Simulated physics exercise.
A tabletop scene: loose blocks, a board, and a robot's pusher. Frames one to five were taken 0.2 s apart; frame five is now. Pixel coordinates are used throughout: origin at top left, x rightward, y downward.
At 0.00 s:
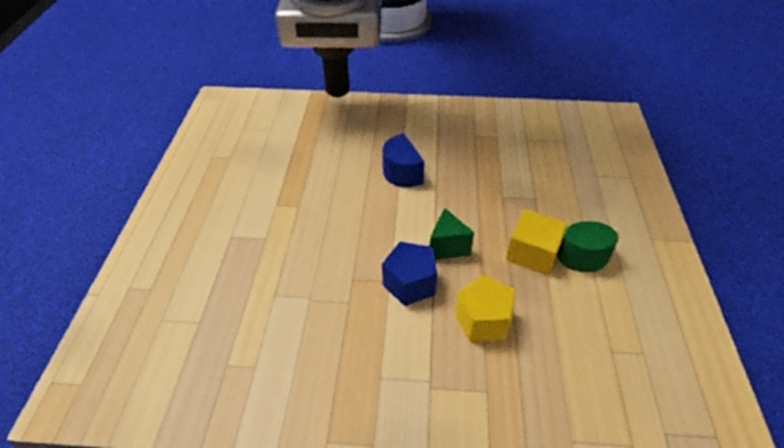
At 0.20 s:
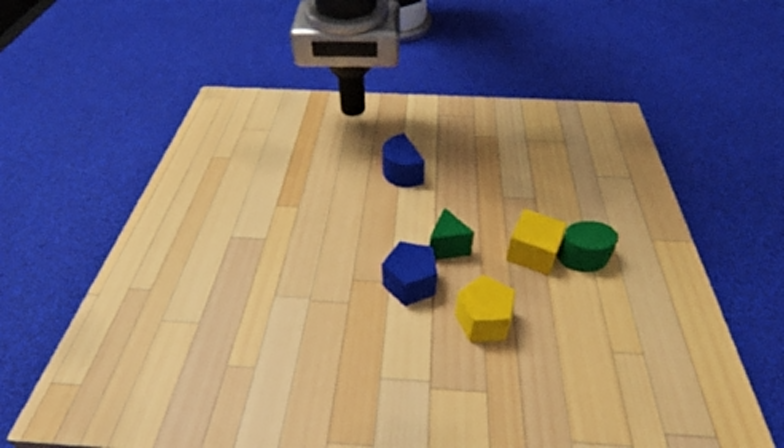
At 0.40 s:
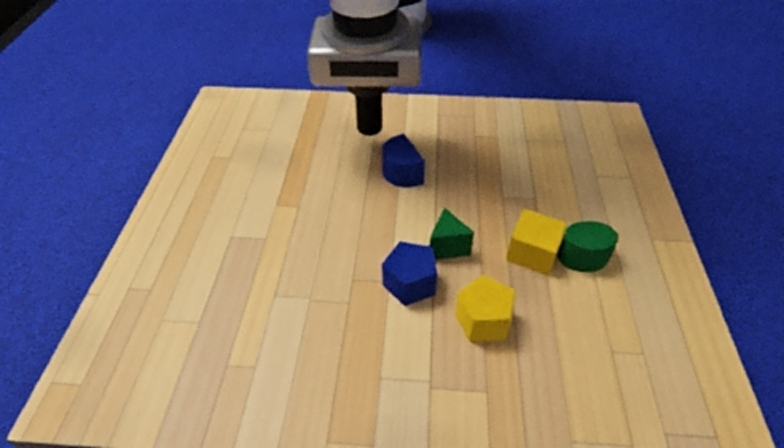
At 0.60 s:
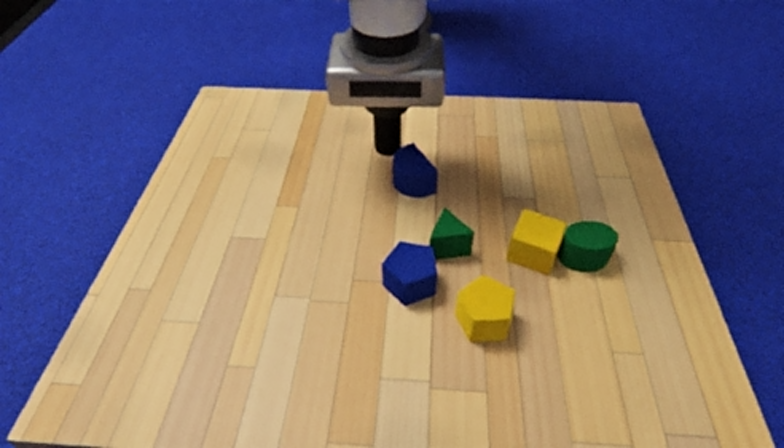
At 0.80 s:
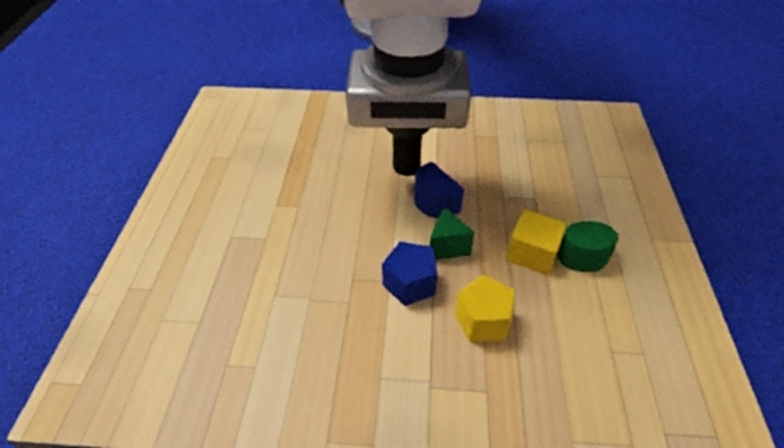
A robot's dark-tipped pusher moves toward the viewer and slightly right across a pale wooden board on a blue surface, seen from above at an angle by a still camera. Near the middle sit a blue half-round block, a green triangle, and blue and yellow pentagons, with a yellow cube and green oval to the right. The pusher meets the half-round block and nudges it a short way toward the triangle, turning it slightly, while the others stay still.
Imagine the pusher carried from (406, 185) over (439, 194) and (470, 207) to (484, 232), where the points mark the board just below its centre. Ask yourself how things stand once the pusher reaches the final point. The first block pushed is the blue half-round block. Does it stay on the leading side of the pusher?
Still in front.
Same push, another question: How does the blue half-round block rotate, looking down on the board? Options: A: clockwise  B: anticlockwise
I choose A.
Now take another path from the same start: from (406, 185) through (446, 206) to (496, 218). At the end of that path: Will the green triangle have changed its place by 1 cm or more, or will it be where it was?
The block stays on its spot.
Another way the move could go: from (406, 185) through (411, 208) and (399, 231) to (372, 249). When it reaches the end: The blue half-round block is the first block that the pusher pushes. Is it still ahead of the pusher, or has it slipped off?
When the path is over, you would find the blue half-round block off to the side or behind the pusher.
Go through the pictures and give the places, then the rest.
The first picture shows tip of the pusher at (338, 92), middles of tops, blue half-round block at (401, 150), green triangle at (450, 225), yellow square piece at (540, 229), green oval at (592, 234).
The second picture shows pusher at (353, 110), nothing pushed.
The third picture shows pusher at (370, 129), nothing pushed.
The fourth picture shows pusher at (388, 149), blue half-round block at (413, 160).
The fifth picture shows pusher at (407, 168), blue half-round block at (436, 179), green triangle at (450, 225), yellow square piece at (540, 229), green oval at (592, 234).
On the path given first. One third of the way, pusher at (441, 178); blue half-round block at (463, 194), turned 25° clockwise.
Two thirds of the way, pusher at (473, 190); blue half-round block at (483, 210), turned 65° clockwise.
At the end, pusher at (487, 215); blue half-round block at (496, 238), turned 65° clockwise; green triangle at (449, 227), turned 15° clockwise; yellow square piece at (545, 235); green oval at (596, 236).
